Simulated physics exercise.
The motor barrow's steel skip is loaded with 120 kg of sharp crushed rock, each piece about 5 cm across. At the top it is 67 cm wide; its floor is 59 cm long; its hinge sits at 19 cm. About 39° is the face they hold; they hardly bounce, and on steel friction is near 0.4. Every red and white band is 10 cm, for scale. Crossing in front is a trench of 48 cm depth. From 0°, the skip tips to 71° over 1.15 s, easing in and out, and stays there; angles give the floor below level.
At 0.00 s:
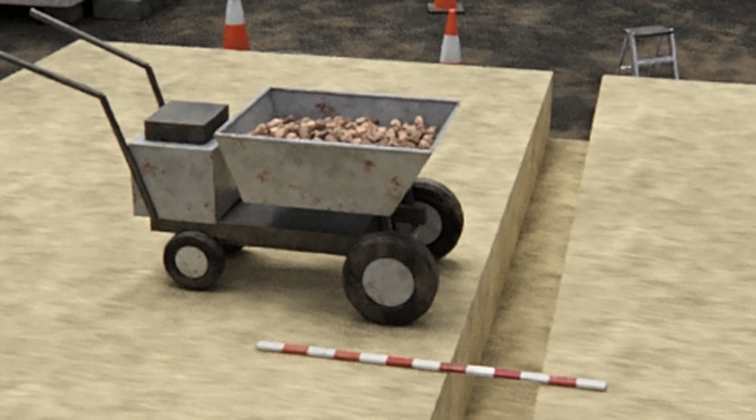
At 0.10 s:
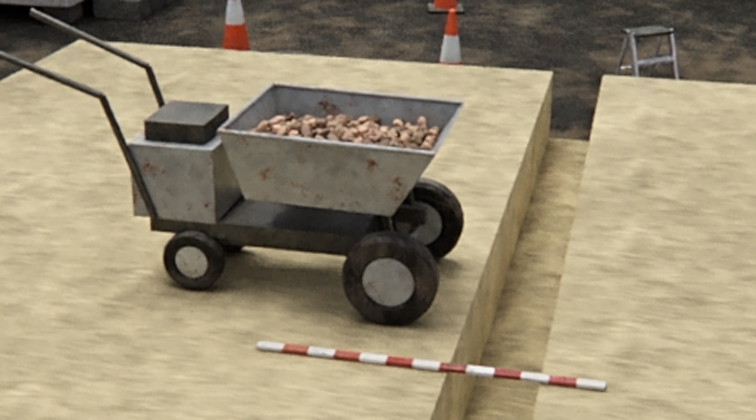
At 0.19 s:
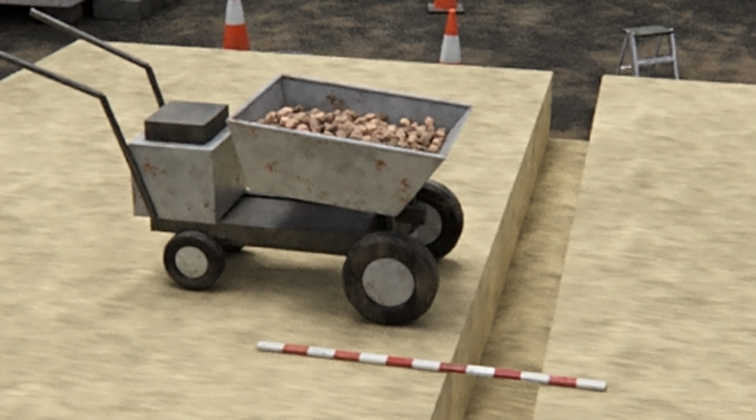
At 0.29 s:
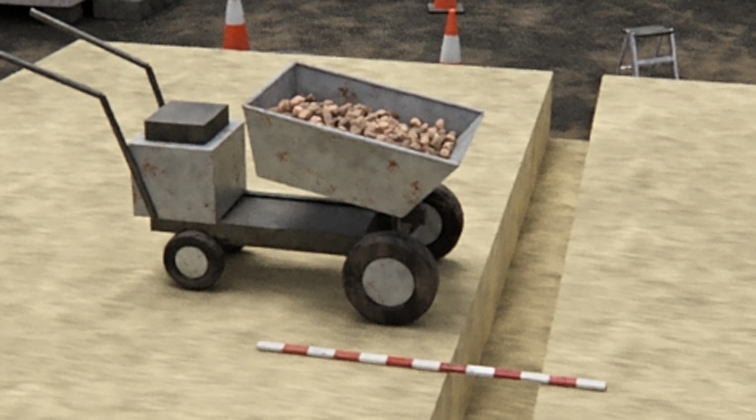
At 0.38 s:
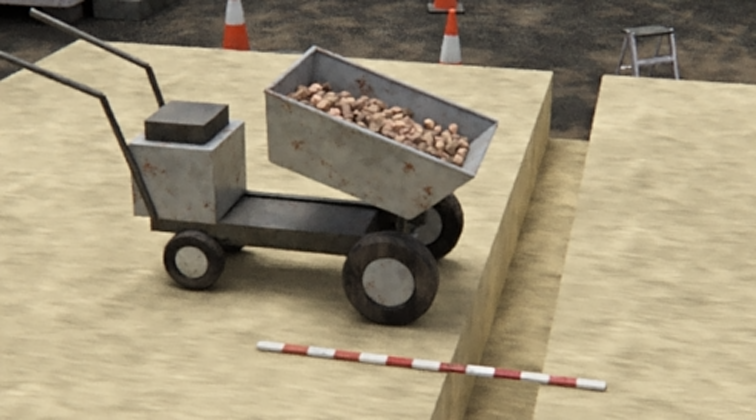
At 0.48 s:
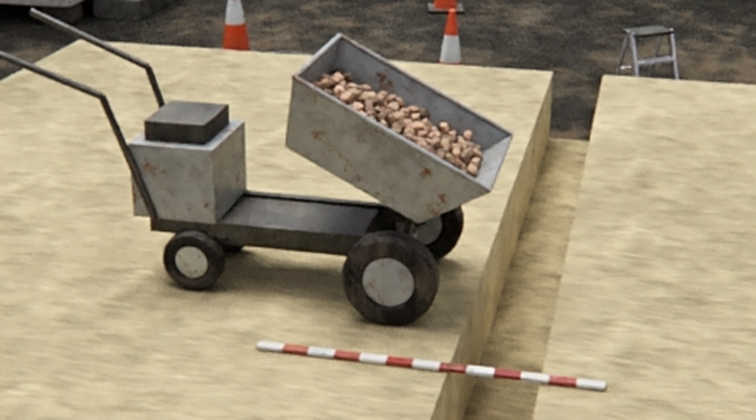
The motor barrow stands still while its stone-filled steel skip tilts steadily toward the right.
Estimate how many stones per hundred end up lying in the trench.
20 %.
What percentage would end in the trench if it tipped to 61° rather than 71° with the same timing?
I'd expect around 5 in a hundred.
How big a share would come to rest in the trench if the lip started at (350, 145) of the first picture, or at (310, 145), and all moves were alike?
That gives roughly 60 per cent and roughly 40 per cent.
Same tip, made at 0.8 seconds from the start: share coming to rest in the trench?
Roughly 15 per cent.
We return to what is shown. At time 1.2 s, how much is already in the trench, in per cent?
At that moment: Approx. 0 %.
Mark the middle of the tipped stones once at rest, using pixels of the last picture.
Roughly (584, 305), I'd say.
After 0.9 s the floor is at 60°; 100 % in the skip; the foremost stones are at (522, 226).
After 1.2 s the floor is at 71°; 87 % in the skip, 1 % in the trench, 12 % past the trench; the foremost stones are at (615, 300).
After 1.6 s the floor is at 71°; 58 % in the skip, 3 % in the trench, 39 % past the trench; the foremost stones are at (722, 331).
After 3.5 s the floor is at 71°; 39 % in the skip, 20 % in the trench, 40 % past the trench; the foremost stones are past the picture's edge.
